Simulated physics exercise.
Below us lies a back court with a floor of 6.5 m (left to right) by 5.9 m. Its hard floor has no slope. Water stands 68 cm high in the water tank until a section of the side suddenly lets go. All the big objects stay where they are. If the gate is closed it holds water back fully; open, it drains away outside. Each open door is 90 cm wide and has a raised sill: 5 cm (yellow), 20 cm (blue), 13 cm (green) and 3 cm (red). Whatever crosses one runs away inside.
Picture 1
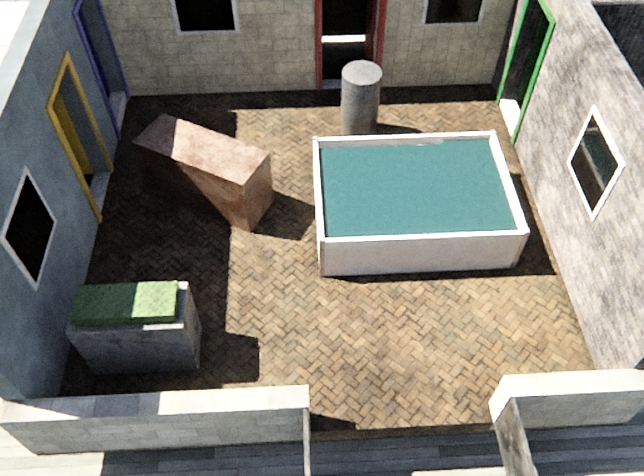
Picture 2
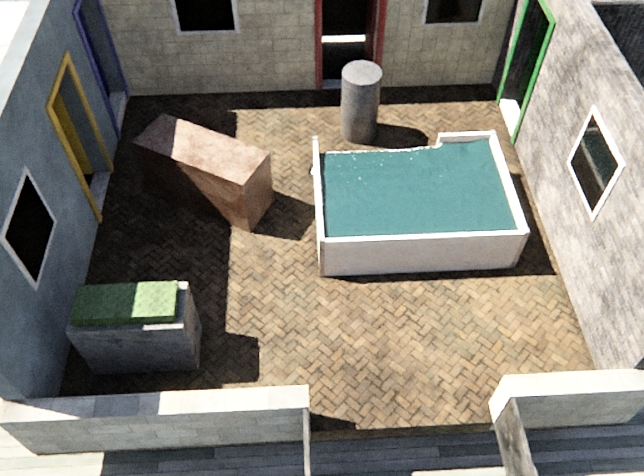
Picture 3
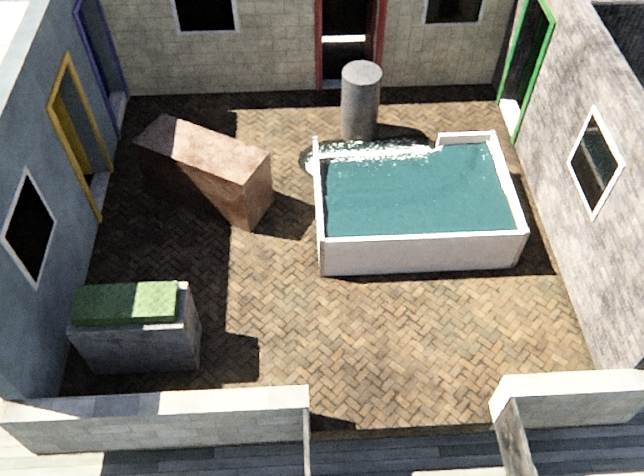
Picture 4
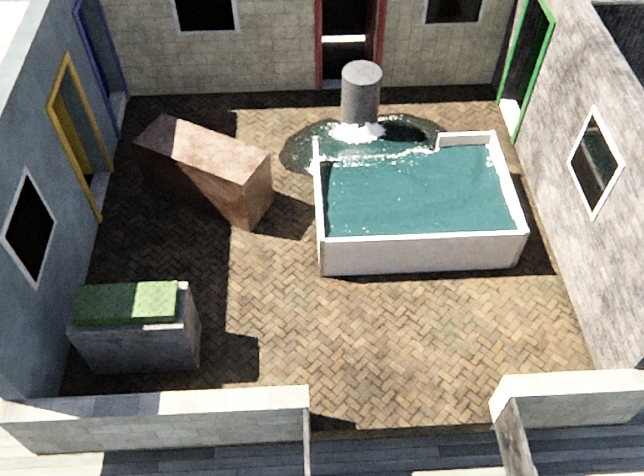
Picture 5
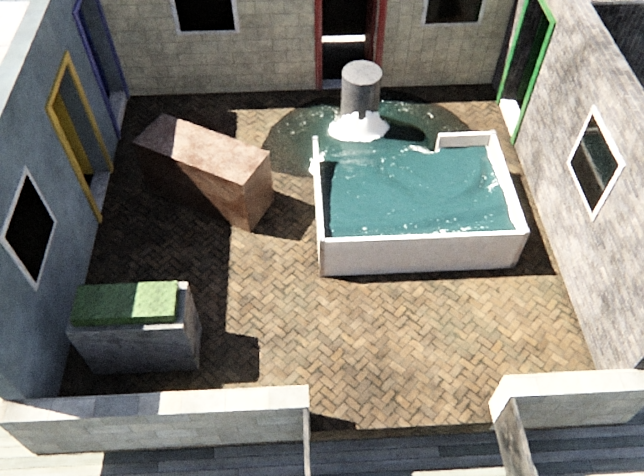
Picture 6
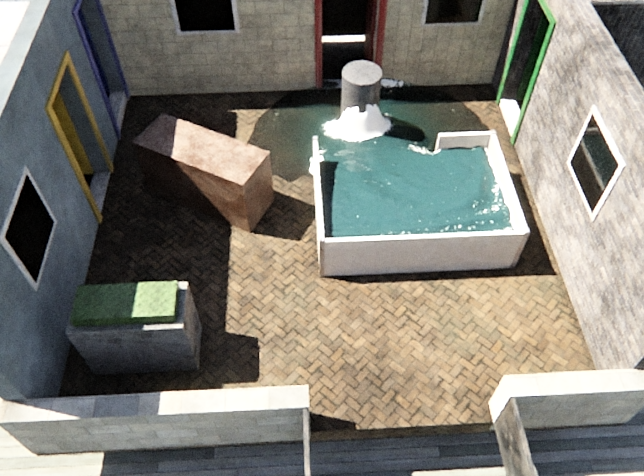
A white-walled tank of teal water stands right of centre in a walled, brick-paved courtyard, seen from high above by a still camera. A grey cylinder stands behind it, a slanted brownish block and a green-topped grey block to the left, with yellow, blue, red and green doorways around. Part of the tank's far wall opens, and water pours out, foams around the cylinder and spreads across the paving behind.
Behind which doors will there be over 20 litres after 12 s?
Door by door: At the yellow door it passes the limit; at the blue door it goes over the limit; at the green door it goes over the limit; at the red door it exceeds the limit.
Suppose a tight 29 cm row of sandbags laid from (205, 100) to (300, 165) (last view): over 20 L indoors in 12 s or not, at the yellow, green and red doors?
Against that limit: Yellow under, green above, red past it.
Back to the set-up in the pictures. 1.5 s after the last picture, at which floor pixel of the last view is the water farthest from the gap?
Around (128, 100).
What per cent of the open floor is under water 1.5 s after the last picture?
Near 40 per cent is wet.
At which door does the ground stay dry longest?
The yellow one.
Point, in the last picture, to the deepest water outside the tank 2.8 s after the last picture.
At about (125, 114).
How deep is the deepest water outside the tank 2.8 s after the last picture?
About 28 cm.
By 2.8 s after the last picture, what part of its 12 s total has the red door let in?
About 50 per cent.
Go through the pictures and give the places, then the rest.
Still water, 68 cm deep, in the water tank at (413, 186), in the first frame.
The front is at a hidden place, 1.0 m from the gap on the water tank's far side; 0.5 m2 of floor is under water; 68 cm left at the back of the water tank, in the second frame.
The front is at (307, 154), 1.2 m from the gap on the water tank's far side; 1.4 m2 of floor is under water; 68 cm left at the back of the water tank, in the third frame.
The front is at (423, 122), 1.5 m from the gap on the water tank's far side; 2.6 m2 of floor is under water; 66 cm left at the back of the water tank, in the fourth frame.
The front is at (392, 93), 2.0 m from the gap on the water tank's far side; 4.3 m2 of floor is under water; 59 cm left at the back of the water tank, in the fifth frame.
The front is at (421, 86), 2.4 m from the gap on the water tank's far side; 5.8 m2 of floor is under water; 58 cm left at the back of the water tank, in the sixth frame.
Then, 0.7 s after the last picture water covers 25 % of the floor and is deepest (50 cm) near (362, 149); yellow door not reached, blue door not reached, green door 4 cm at the sill, 0 L in, red door 16 cm at the sill, 43 L in.
Then, 1.5 s after the last picture water covers 40 % of the floor and is deepest (42 cm) near (486, 88); yellow door not reached, blue door 29 cm at the sill, 1 L in, green door 20 cm at the sill, 3 L in, red door 16 cm at the sill, 105 L in.
Then, 2.8 s after the last picture water covers 55 % of the floor and is deepest (28 cm) near (125, 114); yellow door 7 cm at the sill, 0 L in, blue door 28 cm at the sill, 77 L in, green door 21 cm at the sill, 47 L in, red door 9 cm at the sill, 164 L in.
Then, 6.3 s after the last picture water covers 90 % of the floor and is deepest (14 cm) near (122, 128); yellow door 10 cm at the sill, 46 L in, blue door 13 cm at the sill, 92 L in, green door 10 cm at the sill, 82 L in, red door 10 cm at the sill, 246 L in.
Then, 11.3 s after the last picture water covers 95 % of the floor and is deepest (12 cm) near (84, 292); yellow door 7 cm at the sill, 73 L in, blue door 8 cm at the sill, 92 L in, green door 6 cm at the sill, 83 L in, red door 6 cm at the sill, 315 L in.
